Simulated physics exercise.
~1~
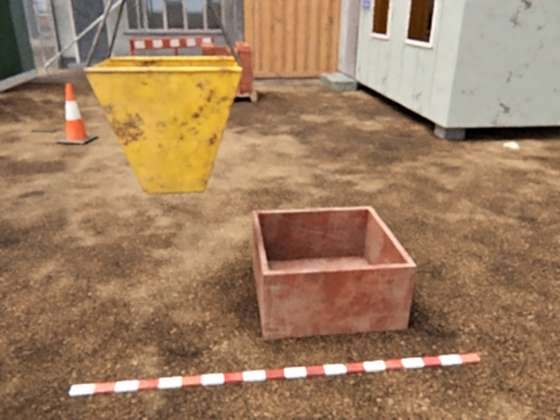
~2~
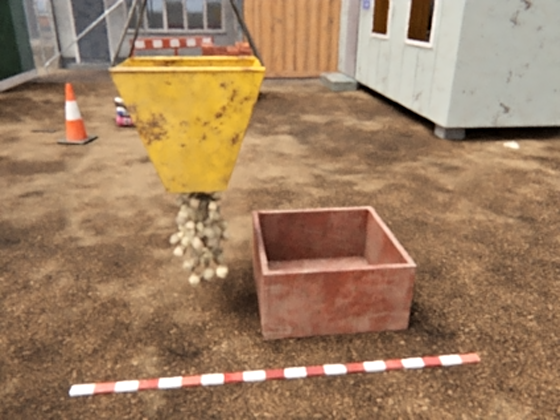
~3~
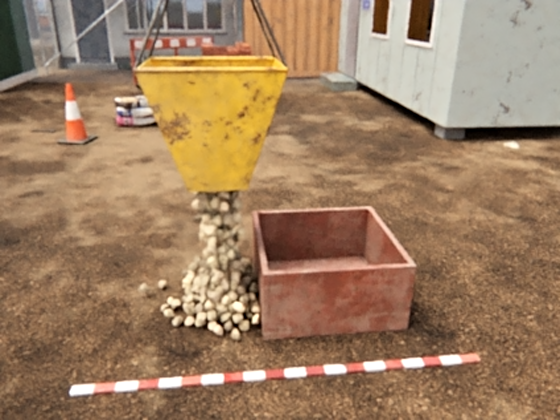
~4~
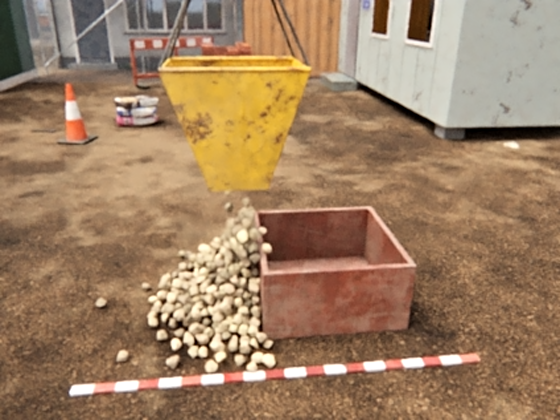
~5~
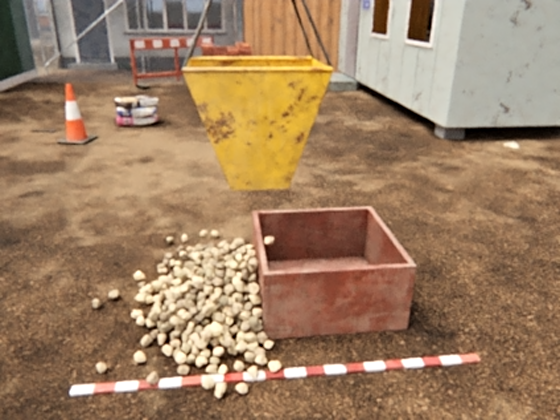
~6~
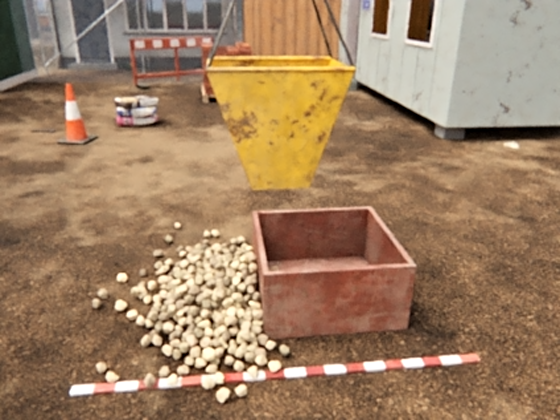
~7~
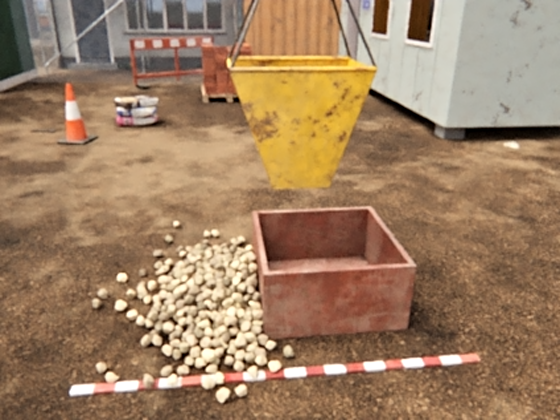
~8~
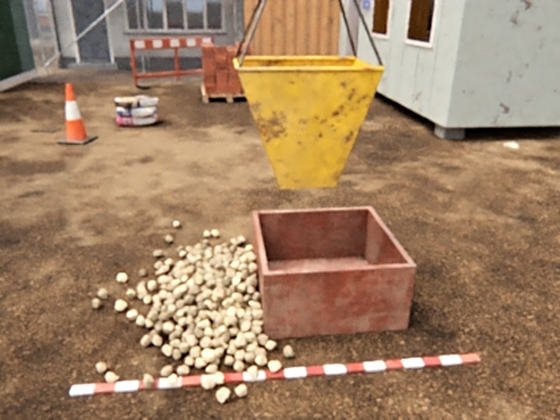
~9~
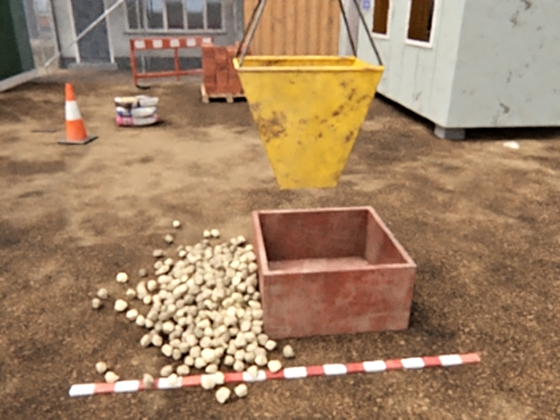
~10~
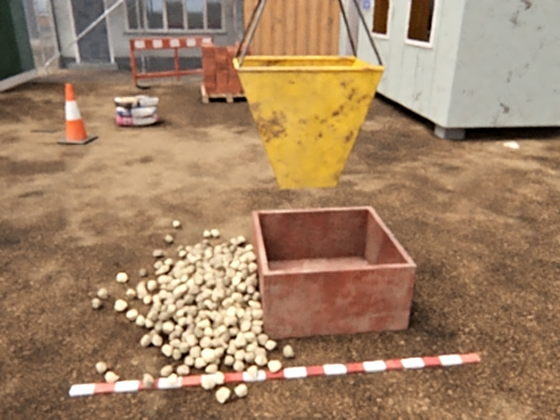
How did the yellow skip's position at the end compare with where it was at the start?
At the start the skip hung to the left of the reddish bin, near the traffic cone. By the end it had moved right and was hanging above the bin.
